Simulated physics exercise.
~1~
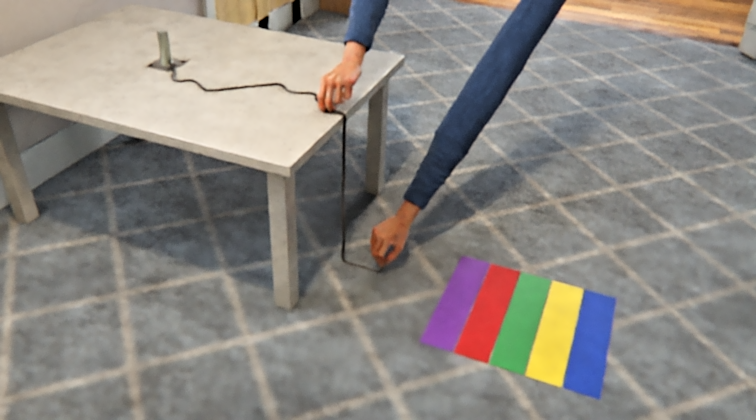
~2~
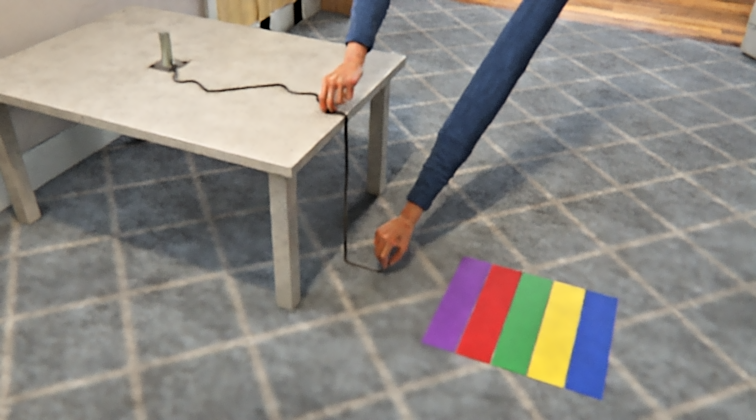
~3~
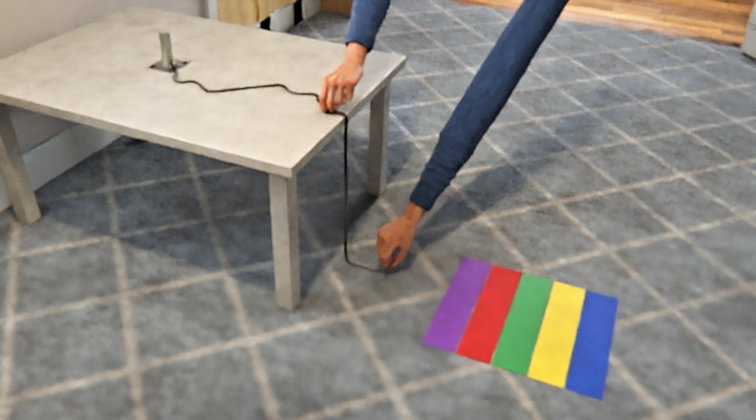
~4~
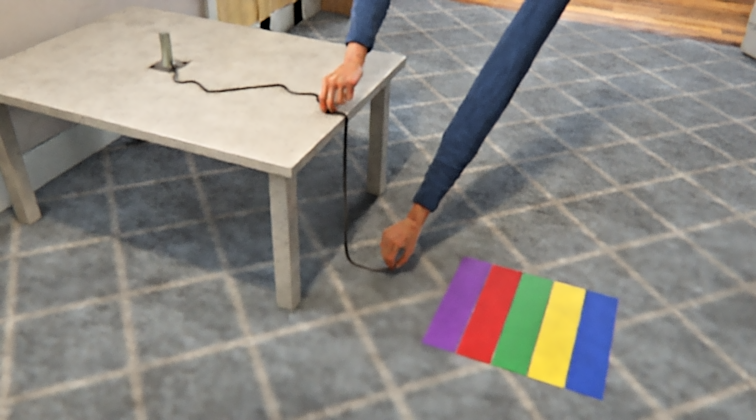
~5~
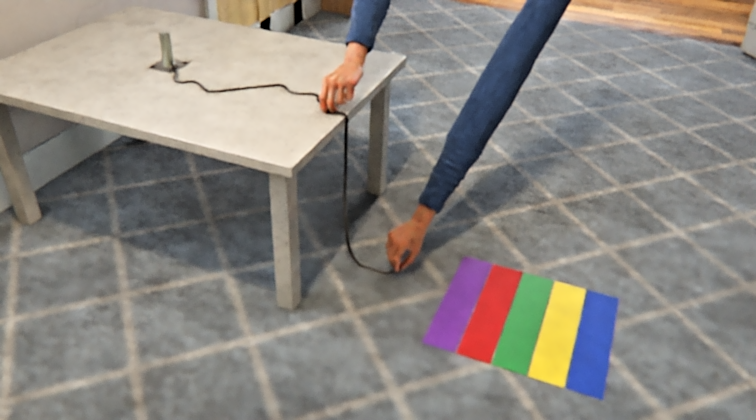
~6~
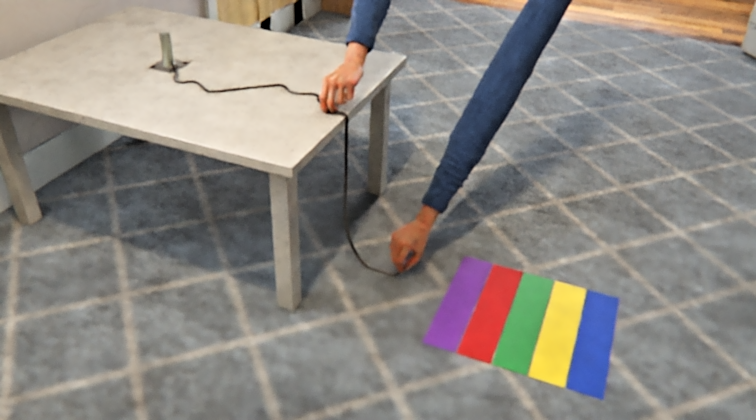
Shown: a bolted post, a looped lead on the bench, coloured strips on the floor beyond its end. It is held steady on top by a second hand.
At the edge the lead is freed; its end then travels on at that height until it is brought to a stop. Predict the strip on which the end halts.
The yellow strip.
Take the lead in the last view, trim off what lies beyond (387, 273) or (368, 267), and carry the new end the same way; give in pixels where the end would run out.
Pixel positions, in order: (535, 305), (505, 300).
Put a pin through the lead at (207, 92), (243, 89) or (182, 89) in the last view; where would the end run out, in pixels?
It ends up near (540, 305) the first time, (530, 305) the second and (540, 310) the third.
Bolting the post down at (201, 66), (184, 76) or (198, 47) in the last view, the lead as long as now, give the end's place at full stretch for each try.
It works out at around (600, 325), (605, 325) and (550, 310) for the three tries.
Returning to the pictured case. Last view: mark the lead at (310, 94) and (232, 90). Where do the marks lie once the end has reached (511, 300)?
You'll find one close to (343, 109) and the other close to (266, 88).
A little later, end near (511, 299); over red.
Next, end near (546, 310); over green.
When it is tight, end near (566, 315); over yellow. It halts on the yellow strip.
